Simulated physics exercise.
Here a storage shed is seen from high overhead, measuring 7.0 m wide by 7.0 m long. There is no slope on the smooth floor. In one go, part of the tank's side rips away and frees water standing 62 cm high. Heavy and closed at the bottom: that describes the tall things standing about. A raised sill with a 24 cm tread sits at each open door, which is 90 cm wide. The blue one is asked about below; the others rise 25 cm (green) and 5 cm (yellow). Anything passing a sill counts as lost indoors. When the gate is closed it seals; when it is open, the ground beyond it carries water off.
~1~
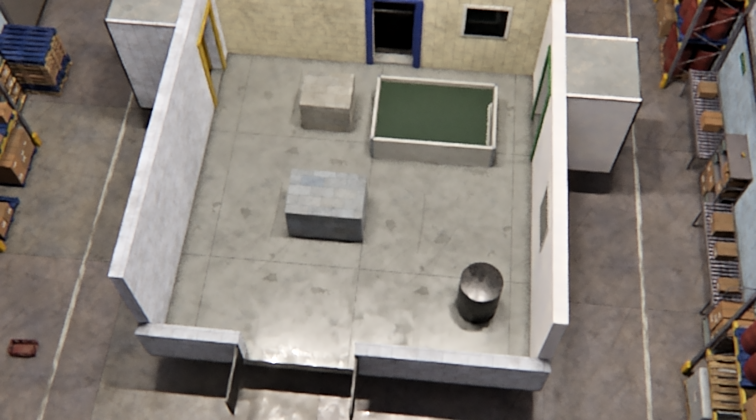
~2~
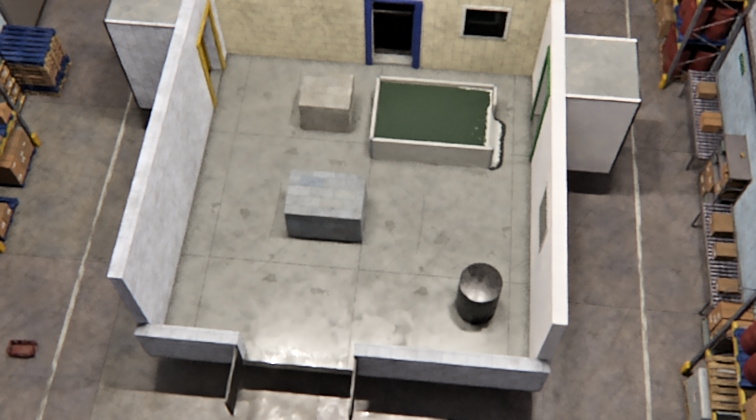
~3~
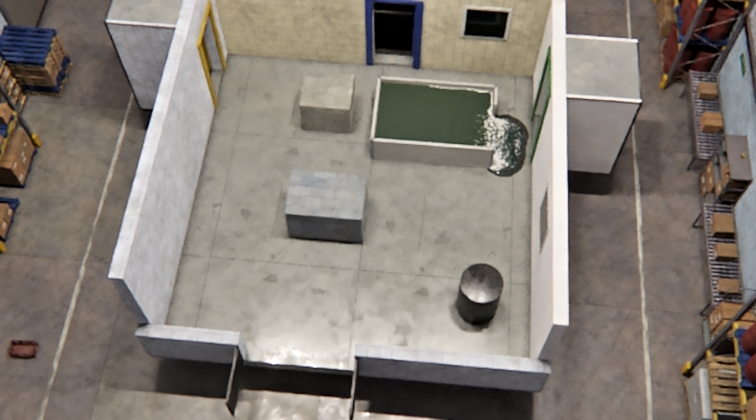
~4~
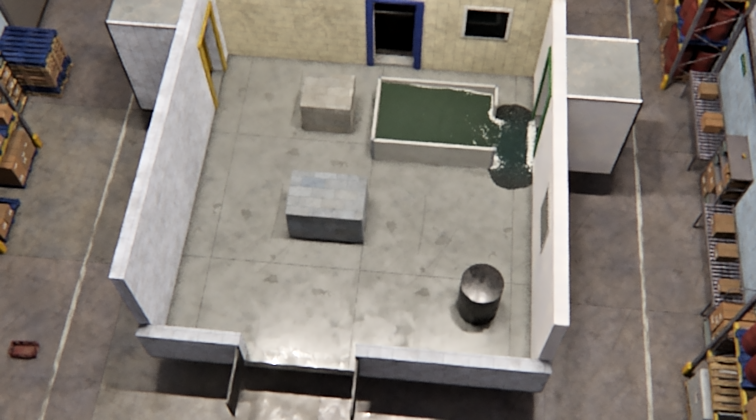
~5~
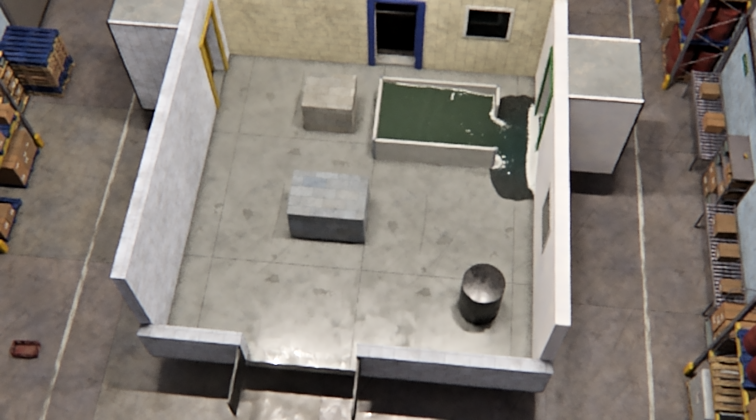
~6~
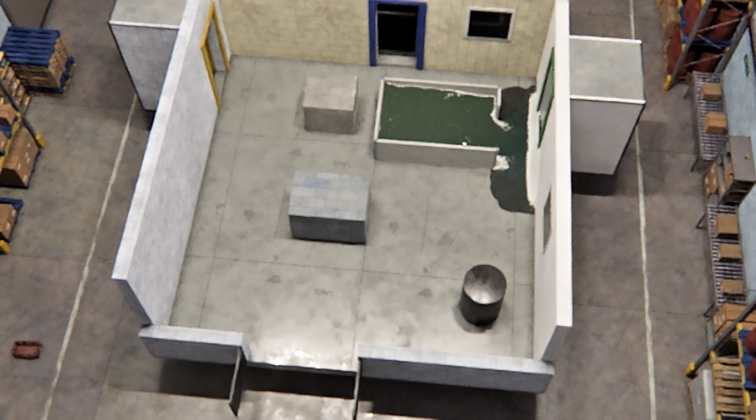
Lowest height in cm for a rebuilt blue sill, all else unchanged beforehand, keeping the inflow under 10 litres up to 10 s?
5 cm.
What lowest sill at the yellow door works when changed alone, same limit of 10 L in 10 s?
Yellow would need about 11.0 cm on its own.
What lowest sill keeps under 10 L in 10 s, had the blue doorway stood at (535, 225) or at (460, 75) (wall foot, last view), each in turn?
Minimums: Roughly 8.5 cm and 6.5 cm.
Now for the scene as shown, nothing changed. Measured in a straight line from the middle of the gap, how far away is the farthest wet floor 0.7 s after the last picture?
Front distance: Approx. 3.2 m.
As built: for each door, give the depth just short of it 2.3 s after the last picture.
Lab note, cm: Blue 4; green 28; yellow 0.
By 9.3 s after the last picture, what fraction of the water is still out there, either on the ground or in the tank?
Around 82 percent is still there.
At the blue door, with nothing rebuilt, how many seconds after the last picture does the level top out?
At roughly 5.5 s.
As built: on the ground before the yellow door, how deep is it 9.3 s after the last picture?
About 8.5 cm.
Then, 0.7 s after the last picture water covers 10 % of the floor, deepest (44 cm) near (529, 156); it has not reached the blue door.
Then, 2.3 s after the last picture water covers 30 % of the floor, deepest (29 cm) near (529, 156); 4 cm at the blue door, 0 litres in over its 9 cm sill.
Then, 9.3 s after the last picture water covers 85 % of the floor, deepest (10 cm) near (201, 187); 5 cm at the blue door, 0 litres in over its 9 cm sill.
At the blue door as built, the water peaked near 8 cm, 5.5 s after the last picture.
With a sill of 4.5 cm, 12 litres would have come in within the 10 s; with 5.5 cm, 6 litres. So under 10 litres takes about 5 cm.
